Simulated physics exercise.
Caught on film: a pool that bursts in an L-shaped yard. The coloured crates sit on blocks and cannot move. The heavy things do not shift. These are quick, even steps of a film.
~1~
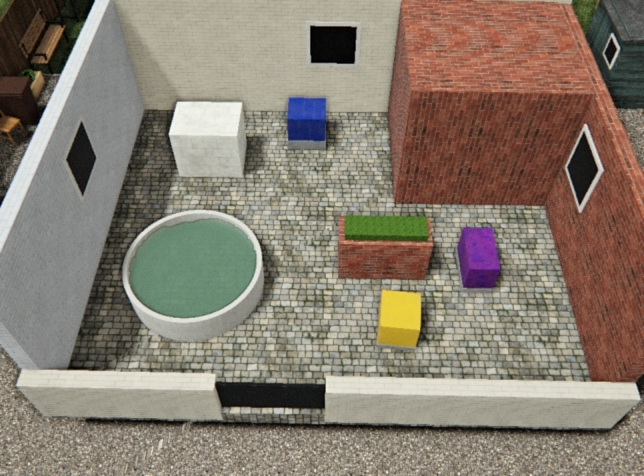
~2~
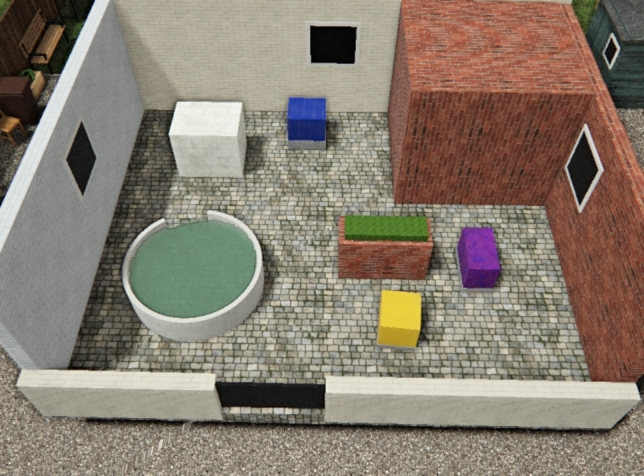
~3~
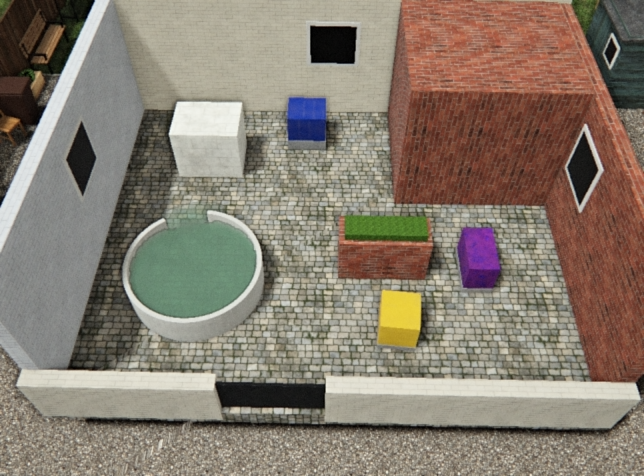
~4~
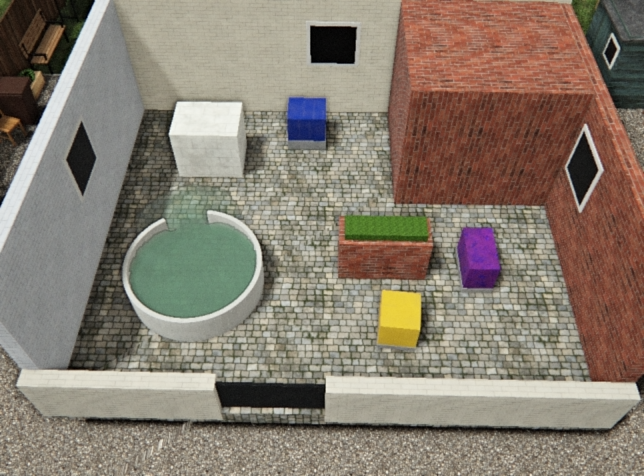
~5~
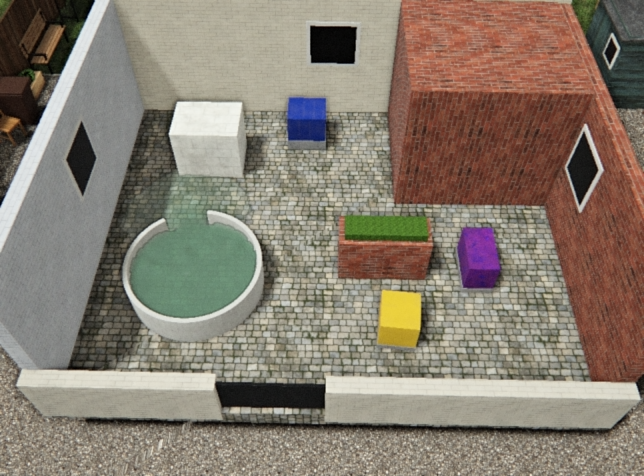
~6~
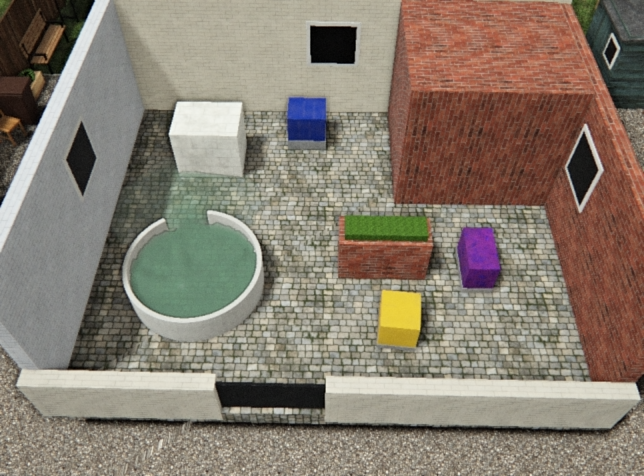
Water pours through a gap in the round tank's far side and spreads across the paving.
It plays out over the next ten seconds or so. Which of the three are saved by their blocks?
In the end: The yellow crate stays dry; the blue crate stays dry; the purple crate stays dry.
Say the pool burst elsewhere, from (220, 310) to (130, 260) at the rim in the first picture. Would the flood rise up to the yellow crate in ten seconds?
The yellow one is topped.
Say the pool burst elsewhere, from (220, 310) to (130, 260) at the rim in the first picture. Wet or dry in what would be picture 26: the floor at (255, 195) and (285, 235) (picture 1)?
As listed: Clear, free of water.
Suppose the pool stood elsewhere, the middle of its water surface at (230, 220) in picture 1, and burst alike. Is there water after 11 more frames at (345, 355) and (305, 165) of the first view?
As listed: Dry, wet.
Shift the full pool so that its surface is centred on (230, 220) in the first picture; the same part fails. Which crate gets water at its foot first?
I say the blue one.
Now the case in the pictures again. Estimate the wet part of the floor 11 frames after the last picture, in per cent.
About 20 per cent.
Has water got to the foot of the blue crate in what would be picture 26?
Then: Blue: Yes.
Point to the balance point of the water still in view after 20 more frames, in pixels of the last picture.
I would point to (201, 226).
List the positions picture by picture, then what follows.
In the first frame, the round tank at (194, 265) is whole and still.
In the second frame, water pours out on the round tank's far side and has run to a hidden place.
In the third frame, the front is at (215, 208), out from the gap on the round tank's far side.
In the fourth frame, water pours out on the round tank's far side and has run to (189, 188).
In the fifth frame, water pours out on the round tank's far side and has run to (176, 174).
In the sixth frame, the front is at (170, 161), out from the gap on the round tank's far side.
A moment on, water covers 15 % of the floor; the yellow crate not reached, the blue crate not reached, the purple crate not reached.
Next, water covers 20 % of the floor; the yellow crate not reached, the blue crate water round its plinth, the purple crate not reached.
Then, water covers 40 % of the floor; the yellow crate not reached, the blue crate water round its plinth, the purple crate not reached.
Later, water covers 55 % of the floor; the yellow crate not reached, the blue crate water round its plinth, the purple crate water round its plinth.
In the end, water covers 80 % of the floor; the yellow crate stayed above the water, the blue crate stayed above the water, the purple crate stayed above the water.
